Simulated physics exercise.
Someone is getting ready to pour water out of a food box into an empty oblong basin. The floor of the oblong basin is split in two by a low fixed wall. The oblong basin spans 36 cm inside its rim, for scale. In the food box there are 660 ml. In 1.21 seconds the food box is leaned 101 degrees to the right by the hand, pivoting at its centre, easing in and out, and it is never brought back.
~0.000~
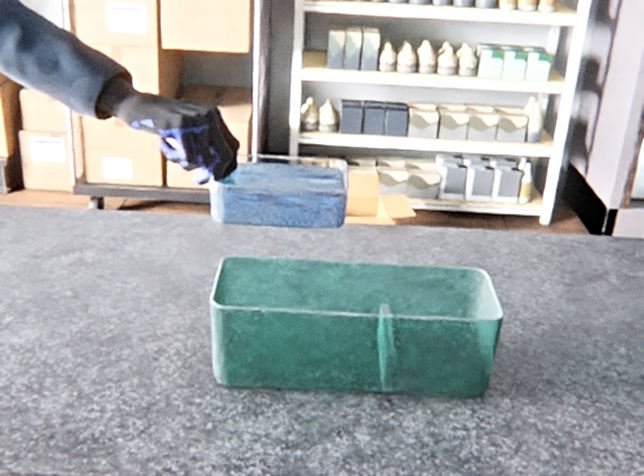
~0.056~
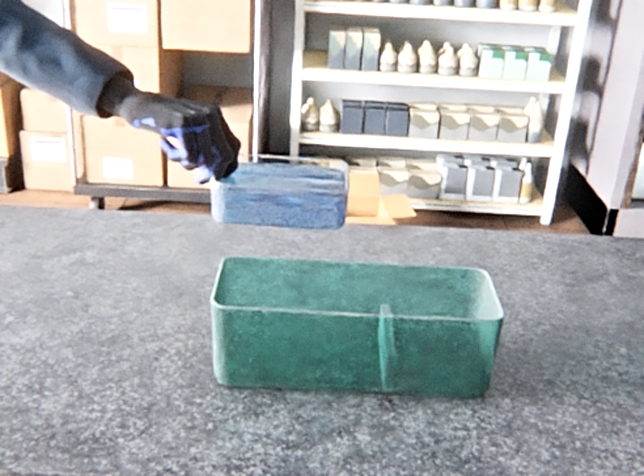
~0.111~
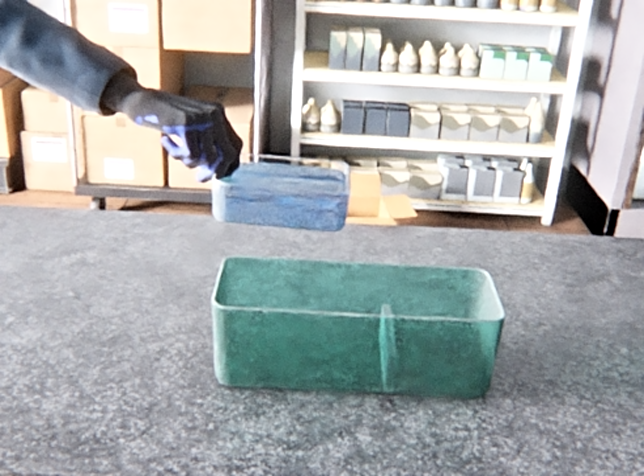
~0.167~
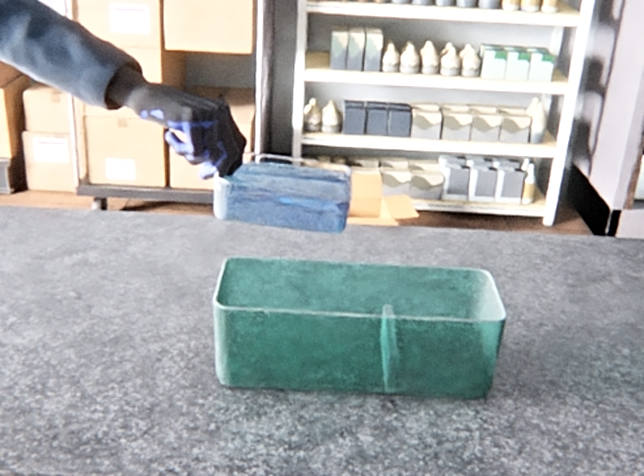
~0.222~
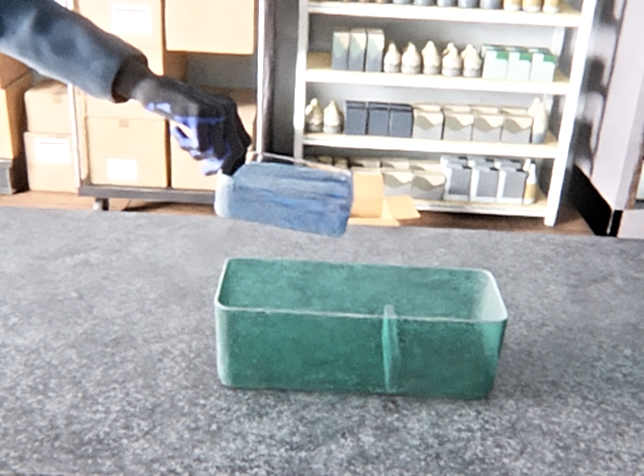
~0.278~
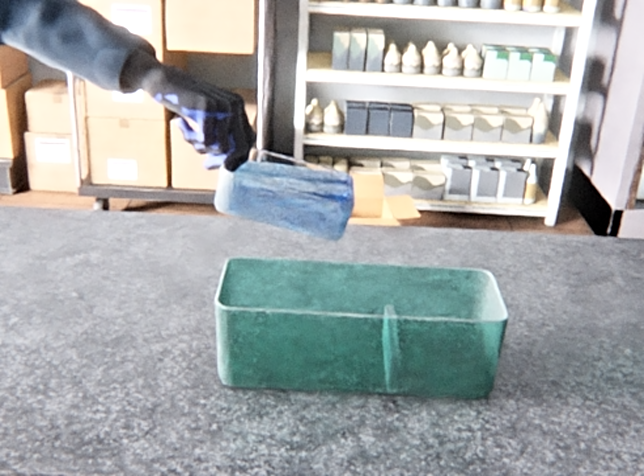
In a storeroom, a gloved hand slowly tilting a blue food box to the right above an oblong green basin.
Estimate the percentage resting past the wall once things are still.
I would say roughly 49 percent.
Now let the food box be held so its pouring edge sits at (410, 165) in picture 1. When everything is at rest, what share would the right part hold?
Then I'd expect something near 75 per cent.
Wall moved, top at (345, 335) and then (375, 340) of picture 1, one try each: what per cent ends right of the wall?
70 per cent first, 60 per cent second.
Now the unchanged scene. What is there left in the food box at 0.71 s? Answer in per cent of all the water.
22 %.
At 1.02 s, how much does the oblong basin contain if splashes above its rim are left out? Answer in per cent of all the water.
84 per cent or thereabouts.
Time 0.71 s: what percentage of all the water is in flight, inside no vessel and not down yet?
Close to 42 per cent, I'd say.
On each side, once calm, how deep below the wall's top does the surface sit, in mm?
Looks like roughly 44 mm on the left and roughly 34 mm on the right.
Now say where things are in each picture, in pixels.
Tilt 0°; pouring edge (347, 177); surface from (218, 173) to (345, 180); the oblong basin's rim runs from (217, 280) to (495, 295); the wall's top is at (388, 329), in the first picture.
Tilt 1°; pouring edge (348, 177); surface from (219, 173) to (345, 181), in the second picture.
Tilt 2°; pouring edge (349, 180); surface from (221, 173) to (347, 182), in the third picture.
Tilt 5°; pouring edge (351, 183); surface from (222, 173) to (349, 183), in the fourth picture.
Tilt 8°; pouring edge (353, 187); surface from (225, 173) to (351, 184), in the fifth picture.
Tilt 13°; pouring edge (353, 192); surface from (225, 172) to (354, 186); 1 per cent is over the edge, in the sixth picture.
After 0.71 s the tilt is 64° and 22 per cent is still to pour, 8 is left of the wall and 26 right of it.
After 1.02 s the tilt is 95° and 5 per cent is still to pour, 35 is left of the wall and 49 right of it.
After 1.35 s the tilt is 101° and 0 per cent is still to pour, 42 is left of the wall and 49 right of it.
After 1.71 s the tilt is 101° and 0 per cent is still to pour, 43 is left of the wall and 49 right of it.
In the end 43 per cent lies left of the wall, 49 right of it and 8 outside.
